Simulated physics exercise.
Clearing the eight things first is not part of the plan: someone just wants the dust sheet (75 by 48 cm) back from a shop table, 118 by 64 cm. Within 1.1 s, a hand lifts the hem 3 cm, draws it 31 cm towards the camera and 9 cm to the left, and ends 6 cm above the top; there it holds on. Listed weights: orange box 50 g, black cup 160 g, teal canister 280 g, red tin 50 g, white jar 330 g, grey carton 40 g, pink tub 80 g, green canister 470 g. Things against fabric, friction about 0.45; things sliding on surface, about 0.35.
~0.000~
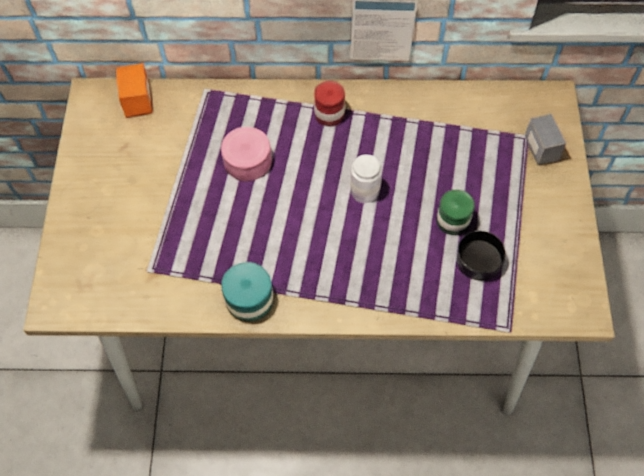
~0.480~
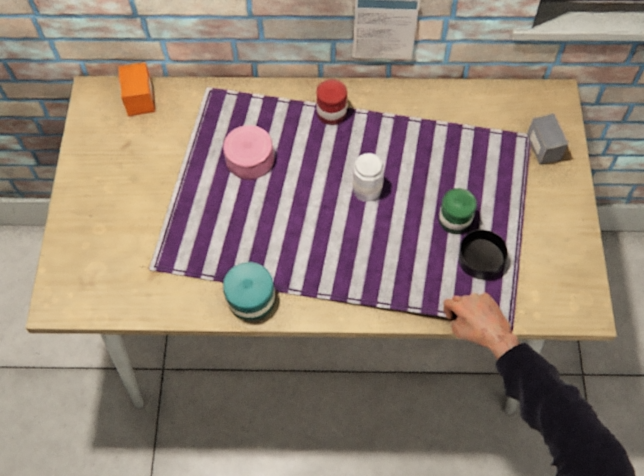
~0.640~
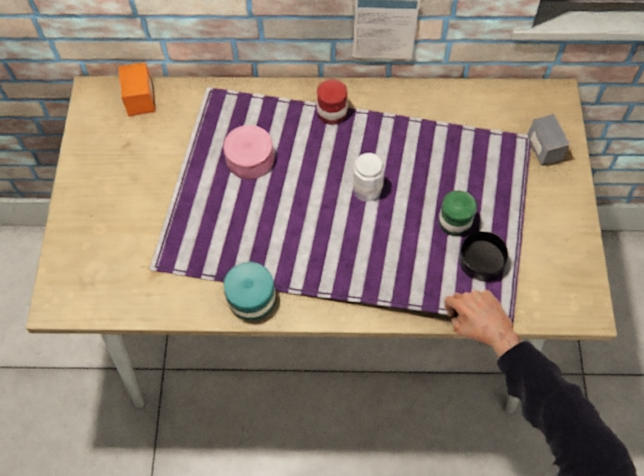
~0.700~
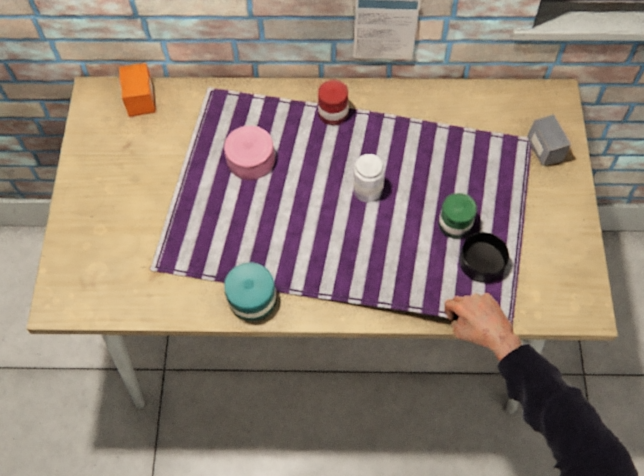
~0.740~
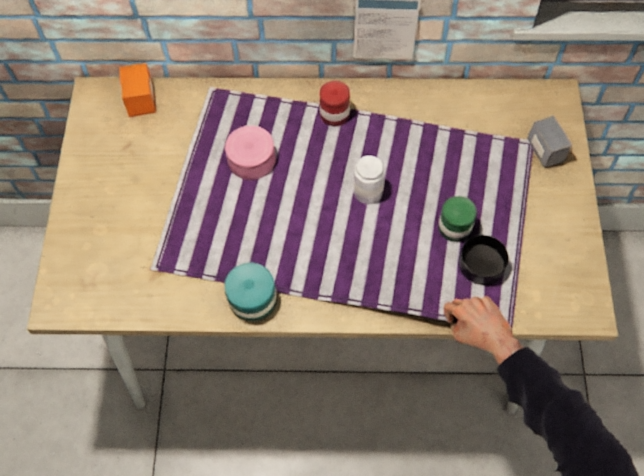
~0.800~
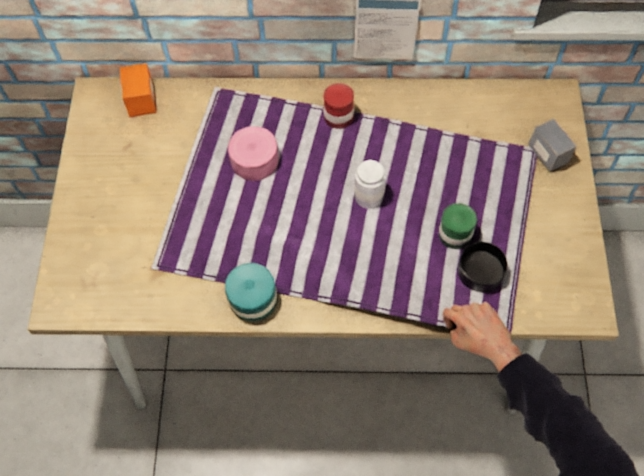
A hand in a dark sleeve reaches in from the lower right, grips the near hem of a purple-and-white striped cloth and draws it slightly towards the camera, on a pale wooden table seen from a fixed high view before a brick wall. Pink tub, red tin, white jar, green canister, black cup and teal canister sit on it, with an orange box left and grey carton right. The cloth creeps and skews a little, the green canister and black cup shifting slightly nearer.
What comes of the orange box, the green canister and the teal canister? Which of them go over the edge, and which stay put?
Outcome: The orange box stays put; the green canister goes over the edge; the teal canister goes over the edge.
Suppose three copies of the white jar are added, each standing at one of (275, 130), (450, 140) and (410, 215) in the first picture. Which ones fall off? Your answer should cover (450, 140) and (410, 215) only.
Taking them as listed: Is lost, then is lost.
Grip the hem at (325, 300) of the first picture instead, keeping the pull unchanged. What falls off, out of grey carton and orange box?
At the end, the grey carton holds its spot, while the orange box holds its spot.
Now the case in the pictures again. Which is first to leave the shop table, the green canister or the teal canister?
The green one goes first.
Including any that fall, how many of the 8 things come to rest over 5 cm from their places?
After counting, the figure is 7.
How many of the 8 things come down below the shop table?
6.
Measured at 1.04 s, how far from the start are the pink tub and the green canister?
I'd put the pink tub at some 6 centimetres and the green canister at some 15 centimetres.
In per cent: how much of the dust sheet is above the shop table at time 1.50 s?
I'd estimate close to 65 per cent.
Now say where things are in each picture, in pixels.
In the first frame, orange box (131, 80); green canister (458, 204); teal canister (246, 284); dust sheet corners (147, 272) (205, 89) (511, 332).
In the second frame, dust sheet corners (149, 270) (207, 87); grip (451, 318).
In the third frame, green canister (460, 205); dust sheet corners (150, 270) (207, 87); grip (452, 315).
In the fourth frame, green canister (460, 207); dust sheet corners (151, 270) (209, 88); grip (452, 318).
In the fifth frame, black cup (485, 256); green canister (459, 210); dust sheet corners (151, 270) (210, 88); grip (452, 321).
In the sixth frame, orange box (135, 80); green canister (460, 218); teal canister (250, 285); dust sheet corners (152, 269) (215, 88); grip (451, 327).
At 1.0 s, 90 % of the dust sheet is still over the top; green canister 13 cm off its start, black cup 13 cm off its start, white jar 10 cm off its start.
At 1.3 s, 80 % of the dust sheet is still over the top; green canister 25 cm off its start, teal canister 3 cm off its start, black cup 24 cm off its start.
At 1.5 s, 65 % of the dust sheet is still over the top; green canister over the edge, teal canister 6 cm off its start at (260, 311), black cup over the edge.
At 1.7 s, 55 % of the dust sheet is still over the top; green canister over the edge, teal canister on its side, 12 cm off its start, black cup over the edge.
At 3.3 s, 0 % of the dust sheet is still over the top; green canister over the edge, teal canister over the edge, orange box 0 cm off its start at (135, 80), red tin over the edge.
